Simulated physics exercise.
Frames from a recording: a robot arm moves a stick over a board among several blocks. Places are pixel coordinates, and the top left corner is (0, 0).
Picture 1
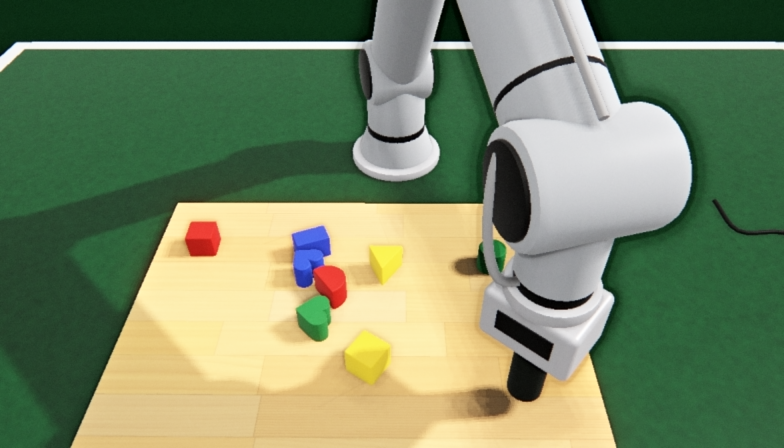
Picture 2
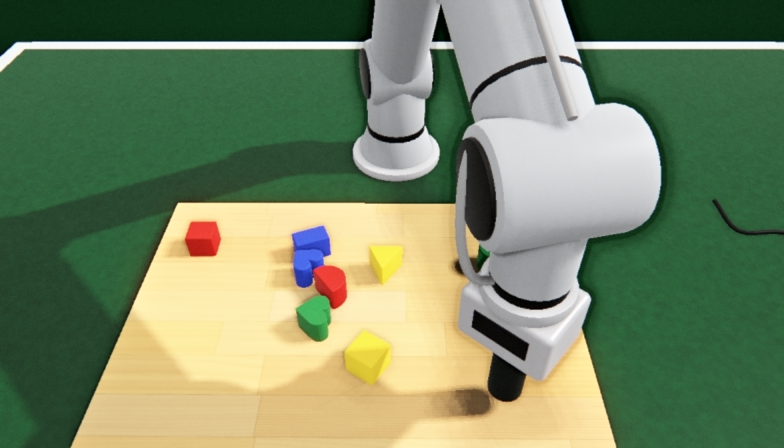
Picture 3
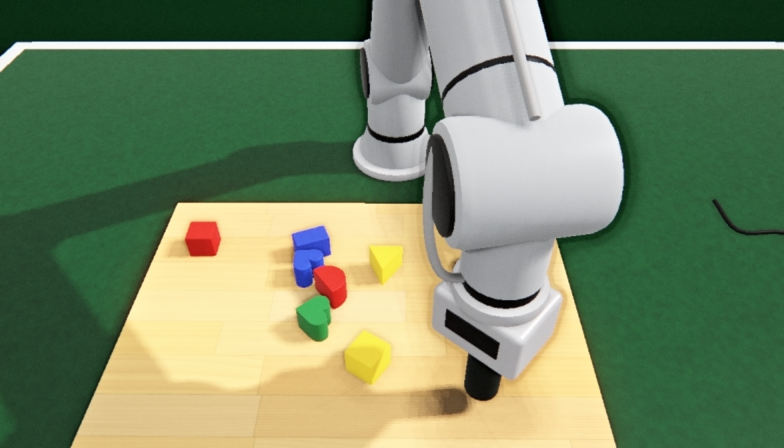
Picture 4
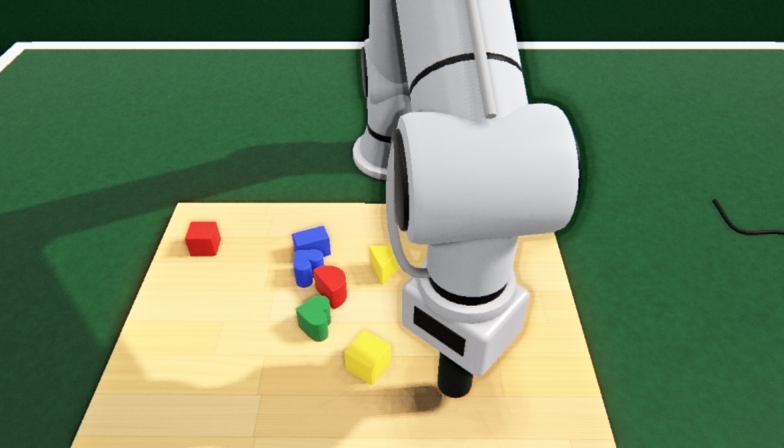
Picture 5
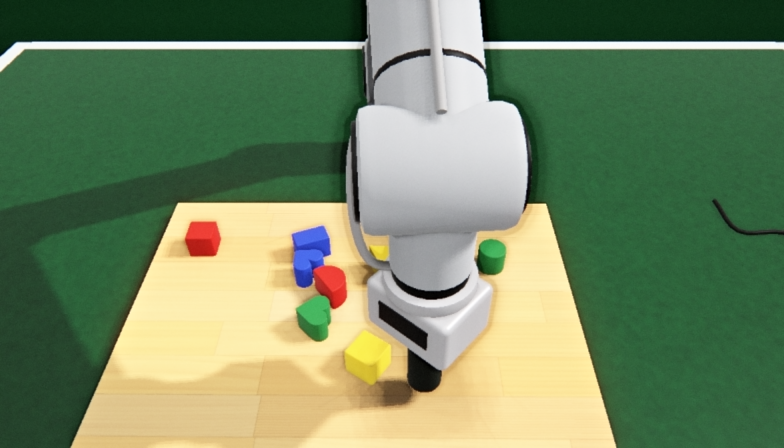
On a wooden board over green flooring, a white robot arm moves a black stick steadily left toward a yellow block.
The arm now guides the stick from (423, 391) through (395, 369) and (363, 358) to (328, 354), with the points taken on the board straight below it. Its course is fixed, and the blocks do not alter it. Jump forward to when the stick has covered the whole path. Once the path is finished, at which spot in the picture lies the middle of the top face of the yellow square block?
For the centre of its top, I'd go with (292, 340).
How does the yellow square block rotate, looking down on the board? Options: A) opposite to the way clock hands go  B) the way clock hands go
Option A.
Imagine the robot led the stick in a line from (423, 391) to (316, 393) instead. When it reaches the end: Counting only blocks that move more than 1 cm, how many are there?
Once the path ends, one block will have shifted.
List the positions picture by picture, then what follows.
In the first frame, tip of the stick at (524, 387), middles of tops, green heart at (315, 309), yellow square block at (367, 348).
In the second frame, stick at (505, 387), nothing pushed.
In the third frame, stick at (481, 386), nothing pushed.
In the fourth frame, stick at (454, 383), nothing pushed.
In the fifth frame, stick at (424, 378), green heart at (315, 309), yellow square block at (367, 348).
The first path, step by step. One third of the way, stick at (394, 356); yellow square block at (360, 346), turned 10° anticlockwise.
Two thirds of the way, stick at (361, 345); yellow square block at (327, 341), turned 40° anticlockwise.
At the end, stick at (326, 341); green heart unmoved; yellow square block at (292, 340), turned 50° anticlockwise.
